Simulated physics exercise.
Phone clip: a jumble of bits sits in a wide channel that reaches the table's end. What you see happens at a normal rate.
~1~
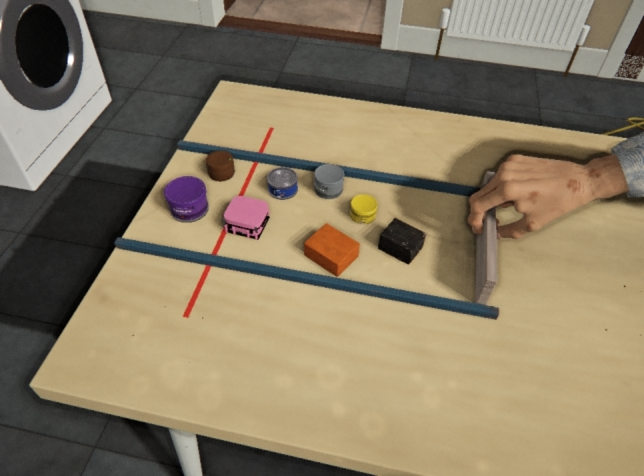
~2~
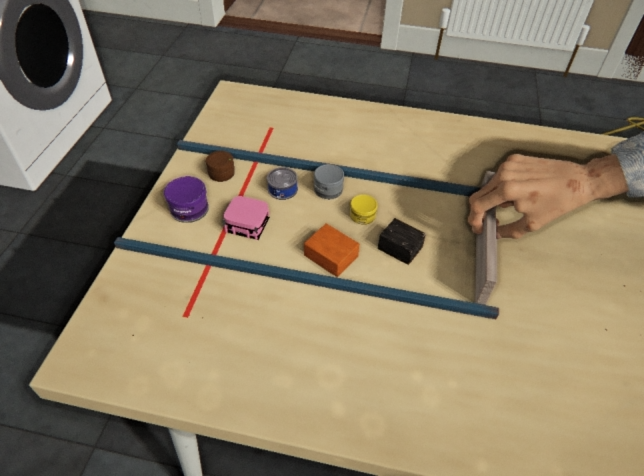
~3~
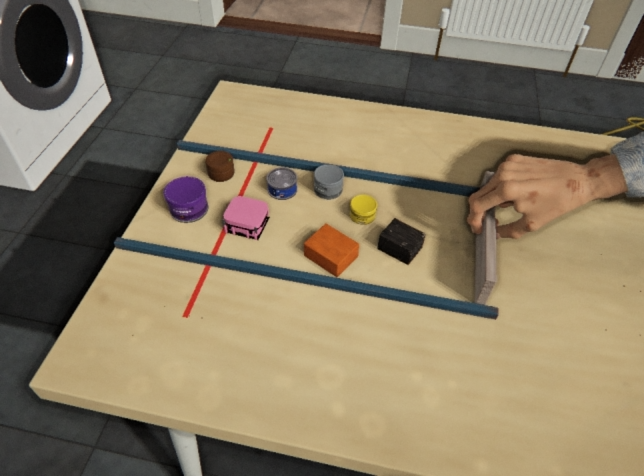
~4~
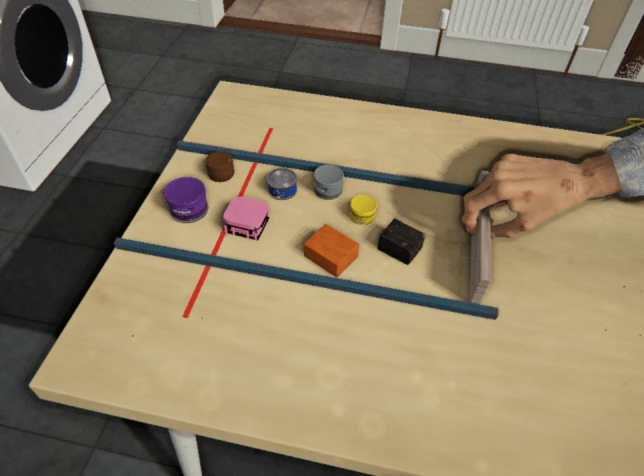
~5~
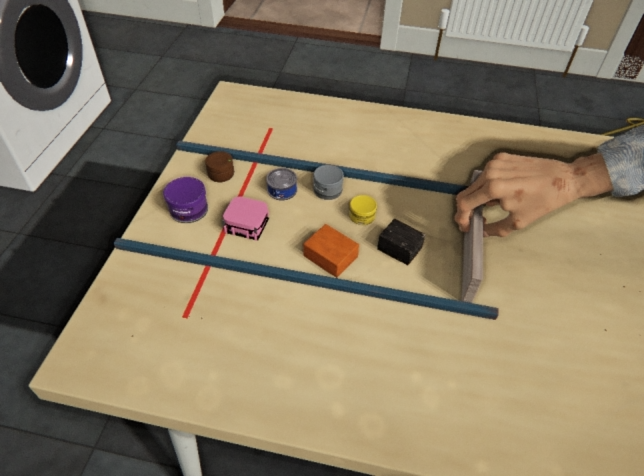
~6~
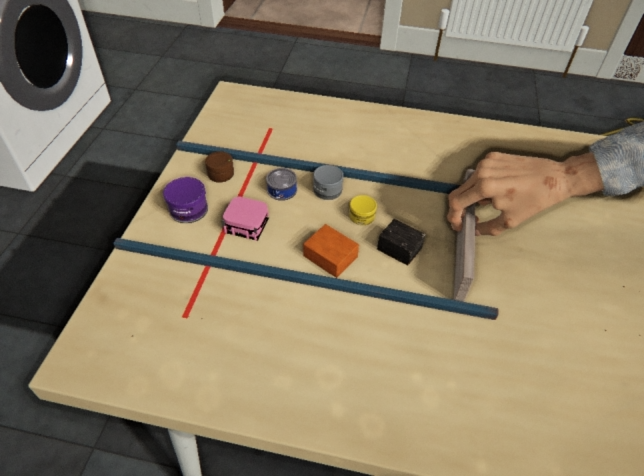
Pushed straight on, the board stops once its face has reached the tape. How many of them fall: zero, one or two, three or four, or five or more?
Zero.
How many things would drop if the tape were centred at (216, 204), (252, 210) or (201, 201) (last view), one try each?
In that order 1, 0 and 1.
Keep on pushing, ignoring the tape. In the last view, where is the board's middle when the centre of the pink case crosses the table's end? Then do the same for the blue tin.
The pink case puts it at (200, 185), the blue tin at (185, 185).
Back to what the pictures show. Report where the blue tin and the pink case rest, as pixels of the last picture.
Blue tin at about (206, 180), pink case at about (176, 205).
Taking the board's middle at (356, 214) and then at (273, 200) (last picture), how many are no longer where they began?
Up to then 3, and up to the other point 7.
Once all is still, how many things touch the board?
That makes 4.
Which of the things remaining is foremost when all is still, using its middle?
Result - the purple tin.
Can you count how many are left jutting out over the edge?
The total comes out at 1.
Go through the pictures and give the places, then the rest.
The first picture shows purple tin (187, 199); brown lid (221, 166); pink case (247, 218); board (486, 235); tape (236, 207).
The second picture shows brown lid (220, 166); board (486, 235).
The third picture shows pink case (247, 218); yellow tub (363, 210).
The fourth picture shows purple tin (187, 200); grey tub (328, 182).
The fifth picture shows brown lid (220, 167); blue tin (282, 184).
The sixth picture shows purple tin (186, 200); brown lid (220, 167); pink case (246, 219); board (465, 232); tape (235, 207).
Early on, none off yet; purple tin at rest near (186, 200); brown lid at rest near (220, 167); pink case at rest near (246, 219).
Finally, the number that fall off is zero.
